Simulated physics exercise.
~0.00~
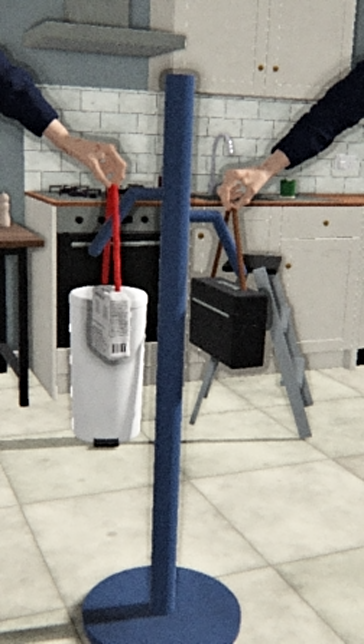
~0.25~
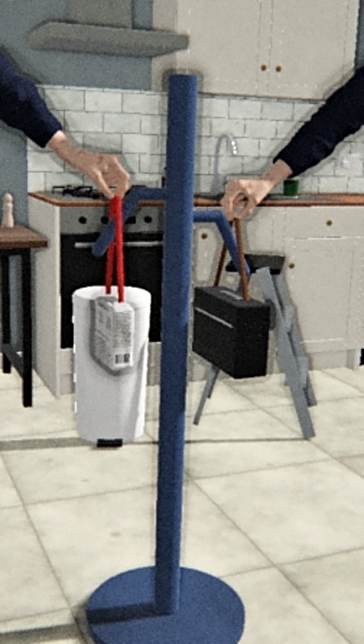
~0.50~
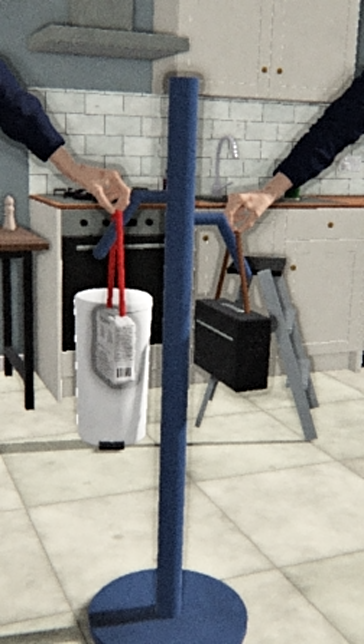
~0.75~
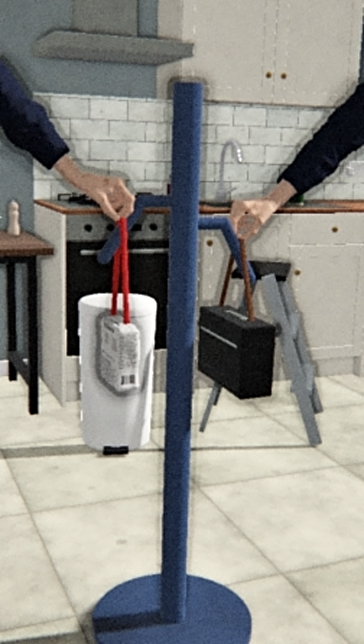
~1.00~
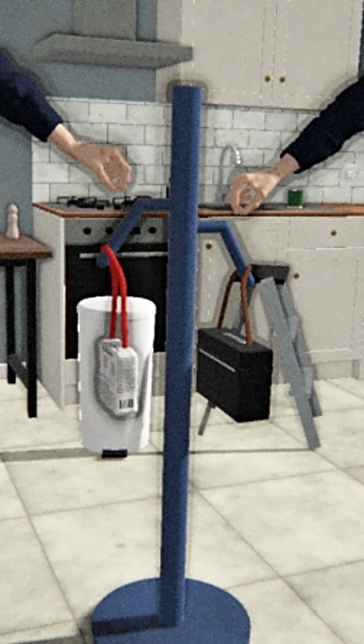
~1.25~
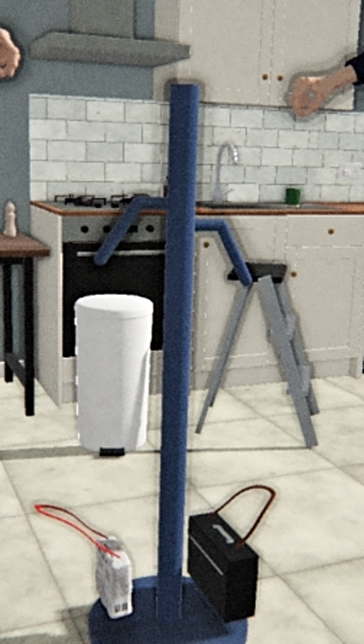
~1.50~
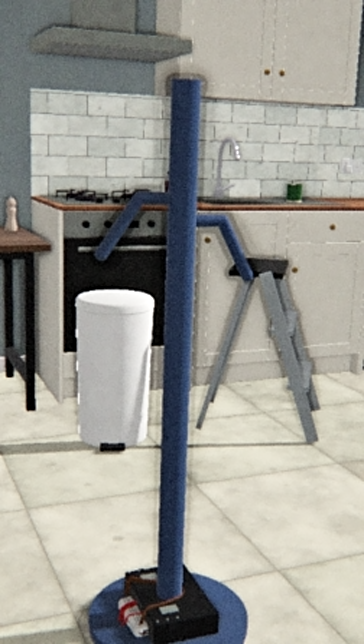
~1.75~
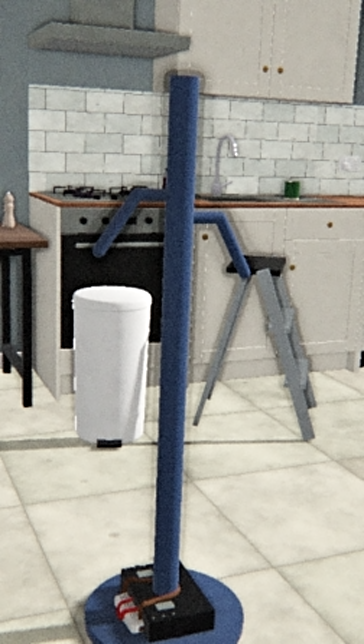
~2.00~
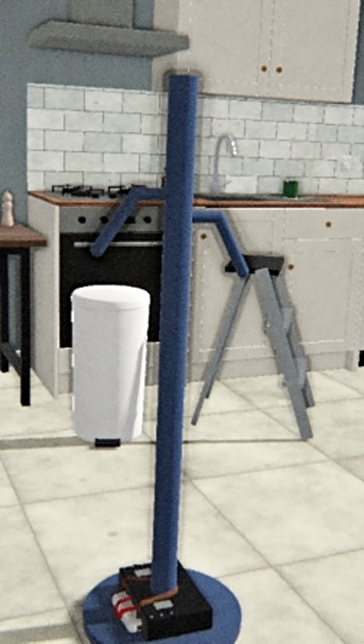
In the video, two hands lower a white pouch on a red loop and a black case on a brown loop beside a blue post's downward-sloping pegs. The hands let go and withdraw, and both items fall, ending on their sides at the post's base.
